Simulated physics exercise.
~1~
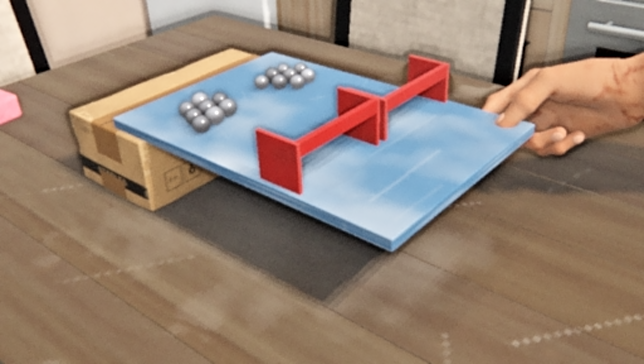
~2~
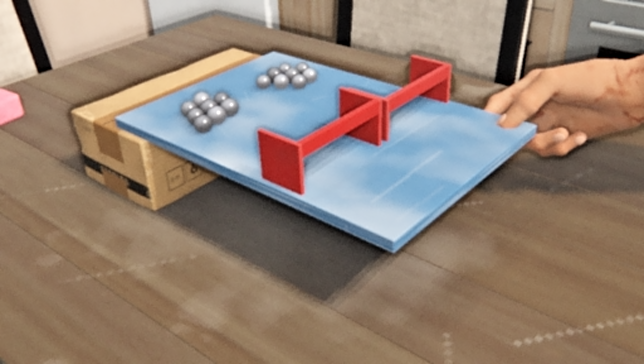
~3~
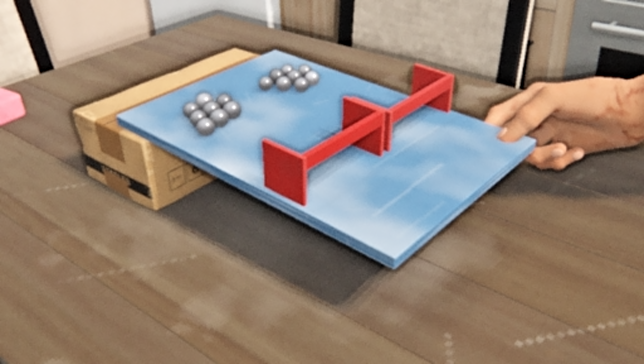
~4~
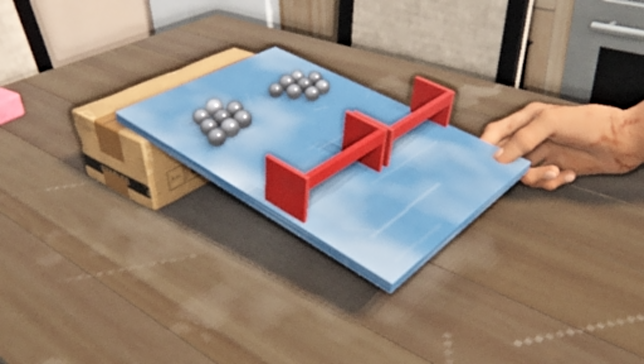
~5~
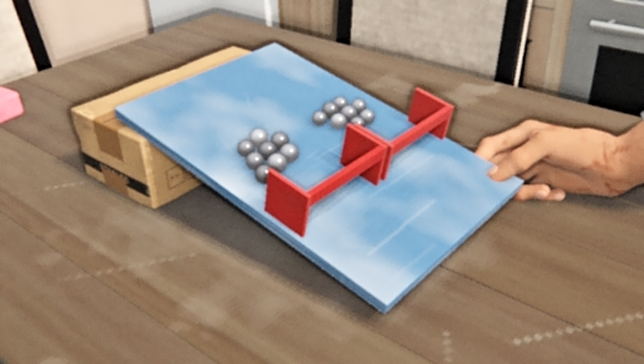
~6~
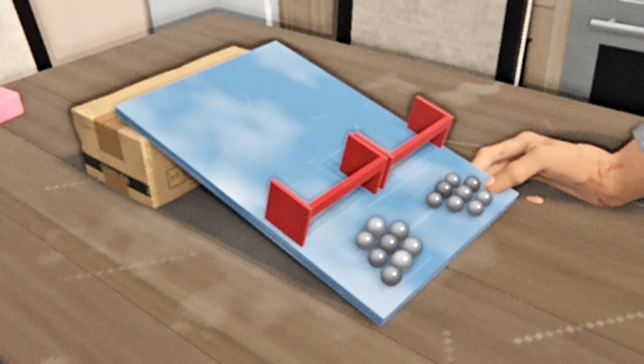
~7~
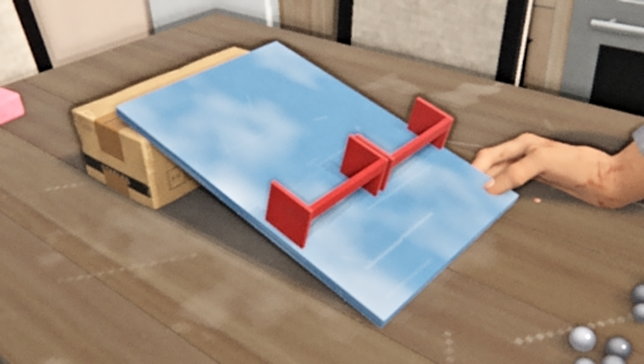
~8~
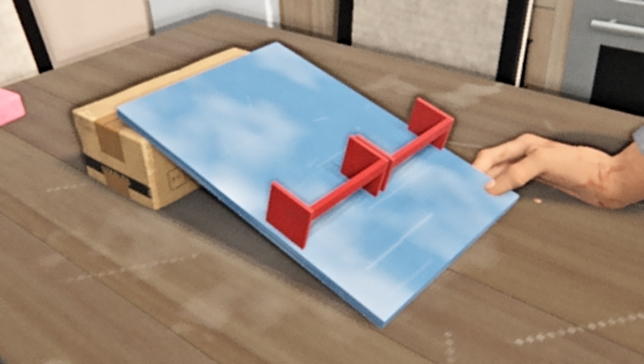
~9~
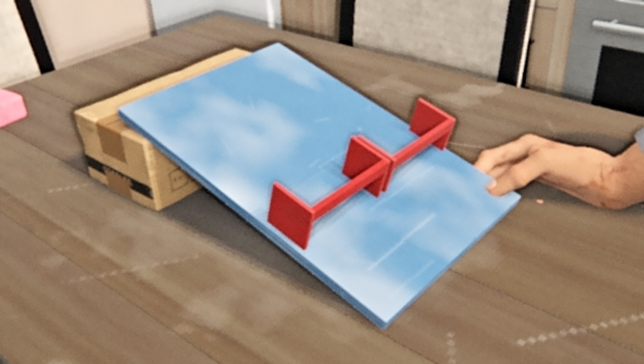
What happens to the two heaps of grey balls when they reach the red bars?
Both heaps roll through the gaps under the red bars and keep going down the board, with none left stuck behind.
